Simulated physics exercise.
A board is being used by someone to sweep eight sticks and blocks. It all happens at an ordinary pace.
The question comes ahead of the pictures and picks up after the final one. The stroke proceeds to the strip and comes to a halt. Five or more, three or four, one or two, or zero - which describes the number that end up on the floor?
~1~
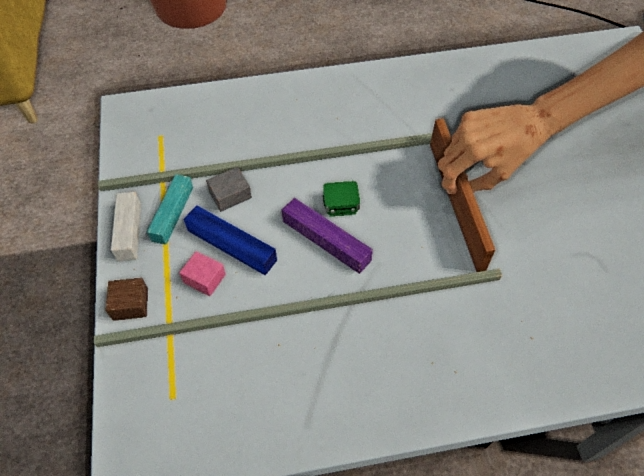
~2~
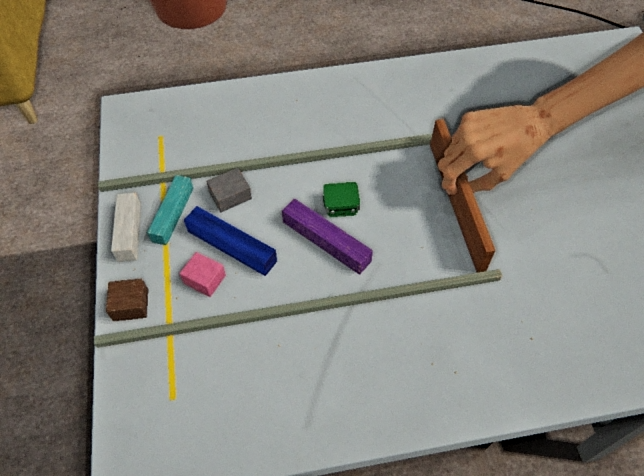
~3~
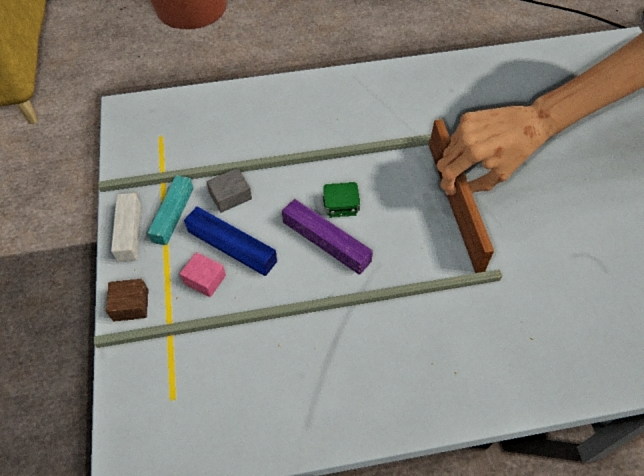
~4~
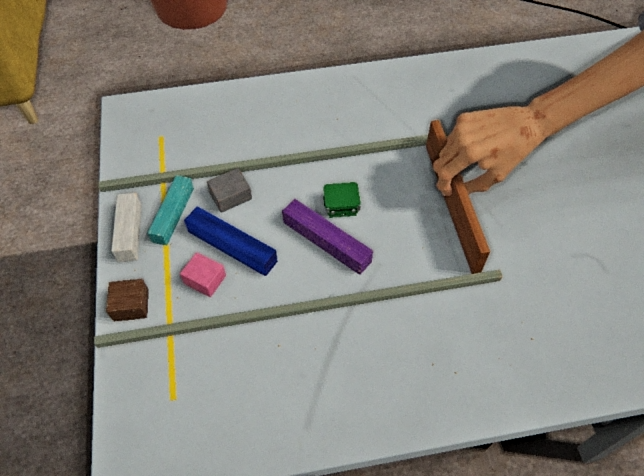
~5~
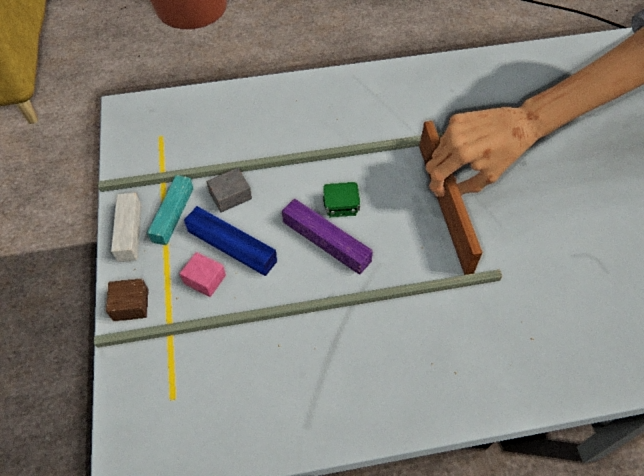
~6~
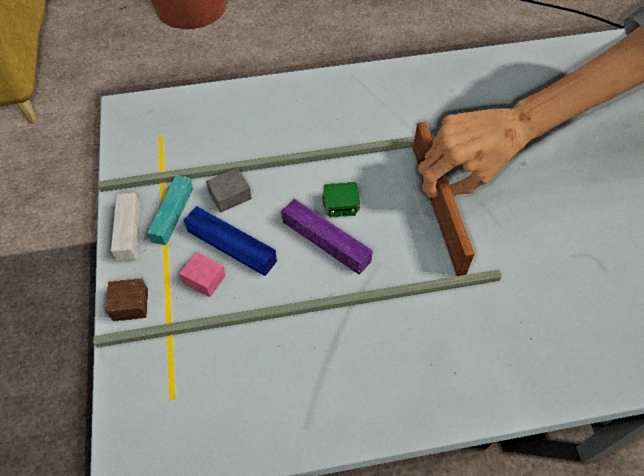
That would be one or two.
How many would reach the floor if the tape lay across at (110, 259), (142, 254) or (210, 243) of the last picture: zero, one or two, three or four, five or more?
Try 1 - five or more; try 2 - more than four; try 3 - none at all.
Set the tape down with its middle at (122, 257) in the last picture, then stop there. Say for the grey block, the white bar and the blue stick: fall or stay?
As for the grey block, it keeps its place; the white bar ends up falling; the blue stick ends up falling.
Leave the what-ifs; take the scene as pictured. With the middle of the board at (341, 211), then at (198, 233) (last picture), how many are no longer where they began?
By then 2, and later 8.
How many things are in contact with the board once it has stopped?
The figure is 3.
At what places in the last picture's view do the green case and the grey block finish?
I'd put one at around (146, 230) and the other at around (144, 198).
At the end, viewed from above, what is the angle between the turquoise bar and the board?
Angle: Around 25°.
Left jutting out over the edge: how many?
The total comes out at 3.
Early on, none off yet; white bar at rest near (127, 227); brown block at rest near (128, 300); turquoise bar at rest near (171, 210).
A while later, none off yet; white bar at rest near (127, 227); brown block at rest near (128, 300); turquoise bar moving near (166, 209).
Finally, the number that fall off is one or two; lost, brown block and white bar.
